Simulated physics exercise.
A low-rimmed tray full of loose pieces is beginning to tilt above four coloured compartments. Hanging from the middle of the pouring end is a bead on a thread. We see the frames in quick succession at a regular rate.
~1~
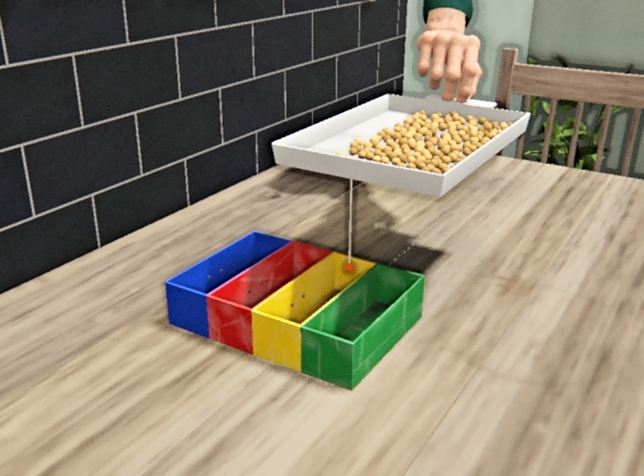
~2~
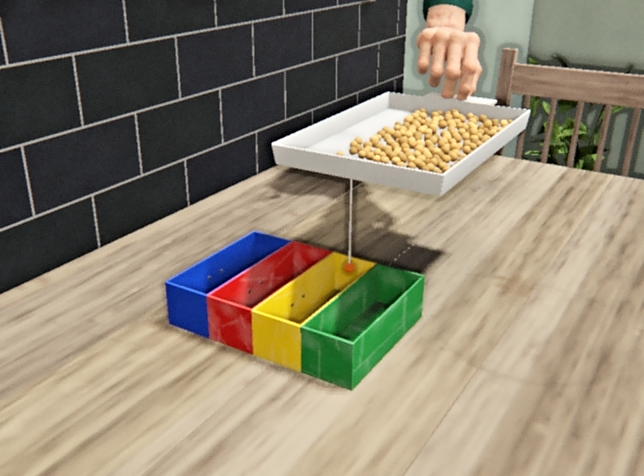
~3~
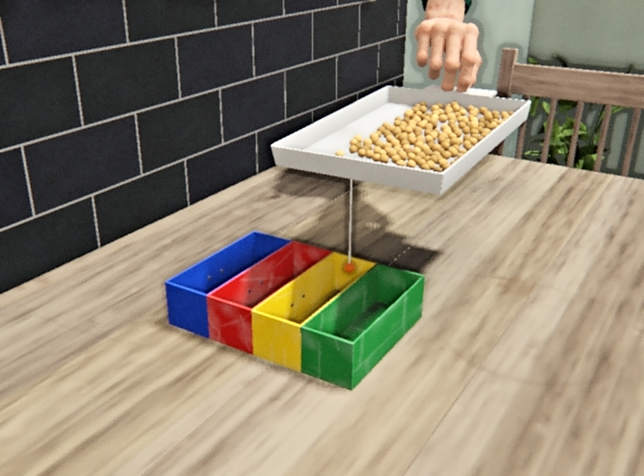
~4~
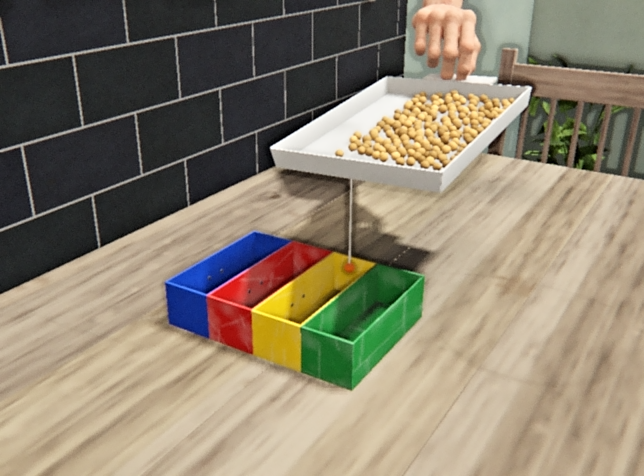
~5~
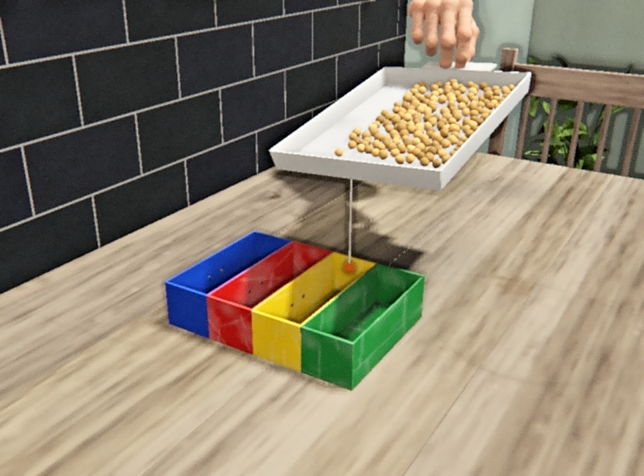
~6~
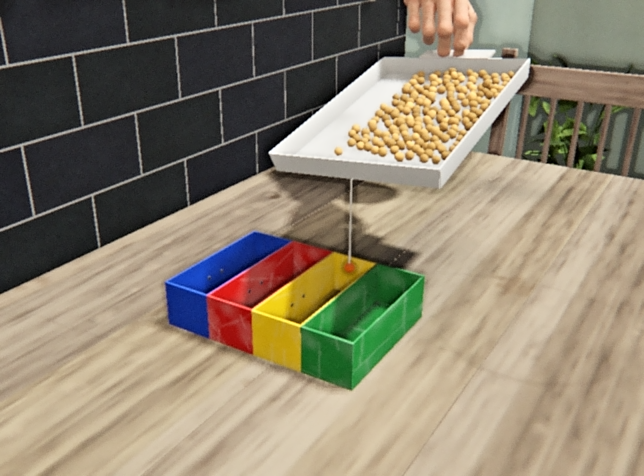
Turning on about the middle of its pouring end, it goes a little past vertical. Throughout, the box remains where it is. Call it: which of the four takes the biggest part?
The red compartment.
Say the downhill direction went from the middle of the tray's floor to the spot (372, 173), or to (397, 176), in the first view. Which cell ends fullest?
First try: Green; second try: The green one.
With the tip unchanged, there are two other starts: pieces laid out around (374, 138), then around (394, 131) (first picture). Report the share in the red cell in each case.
First 50 %, then 50 %.
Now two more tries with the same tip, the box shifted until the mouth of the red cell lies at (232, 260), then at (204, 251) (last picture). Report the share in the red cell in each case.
10 and 0 in a hundred.
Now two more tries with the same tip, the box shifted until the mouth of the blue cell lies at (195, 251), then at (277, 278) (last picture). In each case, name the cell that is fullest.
The first time it is that yellow cell, and the second time it is that blue cell.
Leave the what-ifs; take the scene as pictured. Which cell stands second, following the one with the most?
The runner-up: That yellow cell.
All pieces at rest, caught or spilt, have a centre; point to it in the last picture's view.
Roughly at (276, 318), give or take.
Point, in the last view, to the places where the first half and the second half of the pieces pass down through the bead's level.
I'd put it at roughly (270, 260), and after that at roughly (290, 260).
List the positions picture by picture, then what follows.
The first picture shows corners of the pouring end near (276, 143) and (442, 174), level; middle of the load near (436, 140), dried chickpeas; bead on its thread near (349, 268); blue cell near (188, 306); red cell near (230, 320); yellow cell near (277, 336); green cell near (327, 354).
The second picture shows corners of the pouring end near (276, 144) and (442, 174), level; middle of the load near (436, 138).
The third picture shows corners of the pouring end near (275, 145) and (441, 172), tipped barely, lowest at the left corner; middle of the load near (436, 134).
The fourth picture shows corners of the pouring end near (274, 147) and (440, 171), tipped a little, lowest at the left corner; middle of the load near (436, 126).
The fifth picture shows corners of the pouring end near (274, 150) and (439, 169), tipped a little, lowest at the left corner; middle of the load near (435, 118).
The sixth picture shows corners of the pouring end near (273, 152) and (438, 167), tipped a little, lowest at the left corner; middle of the load near (434, 111); blue cell near (188, 306); red cell near (230, 320); yellow cell near (277, 336); green cell near (327, 354).
Shortly afterwards, tray tipped steeply; all but a few on the tray; only a few falling or outside the box.
Next, tray tipped past a quarter turn; all but a few on the tray; a little in the red cell; only a few in the blue cell; only a few in the yellow cell; only a few falling or outside the box.
Some moments later, tray tipped past a quarter turn; near half in the red cell; near a third in the yellow cell; a little in the blue cell; a little in the green cell; only a few falling or outside the box.
In the end, tray tipped past a quarter turn; near half in the red cell; near a third in the yellow cell; a little in the blue cell; a little in the green cell; only a few outside the box.
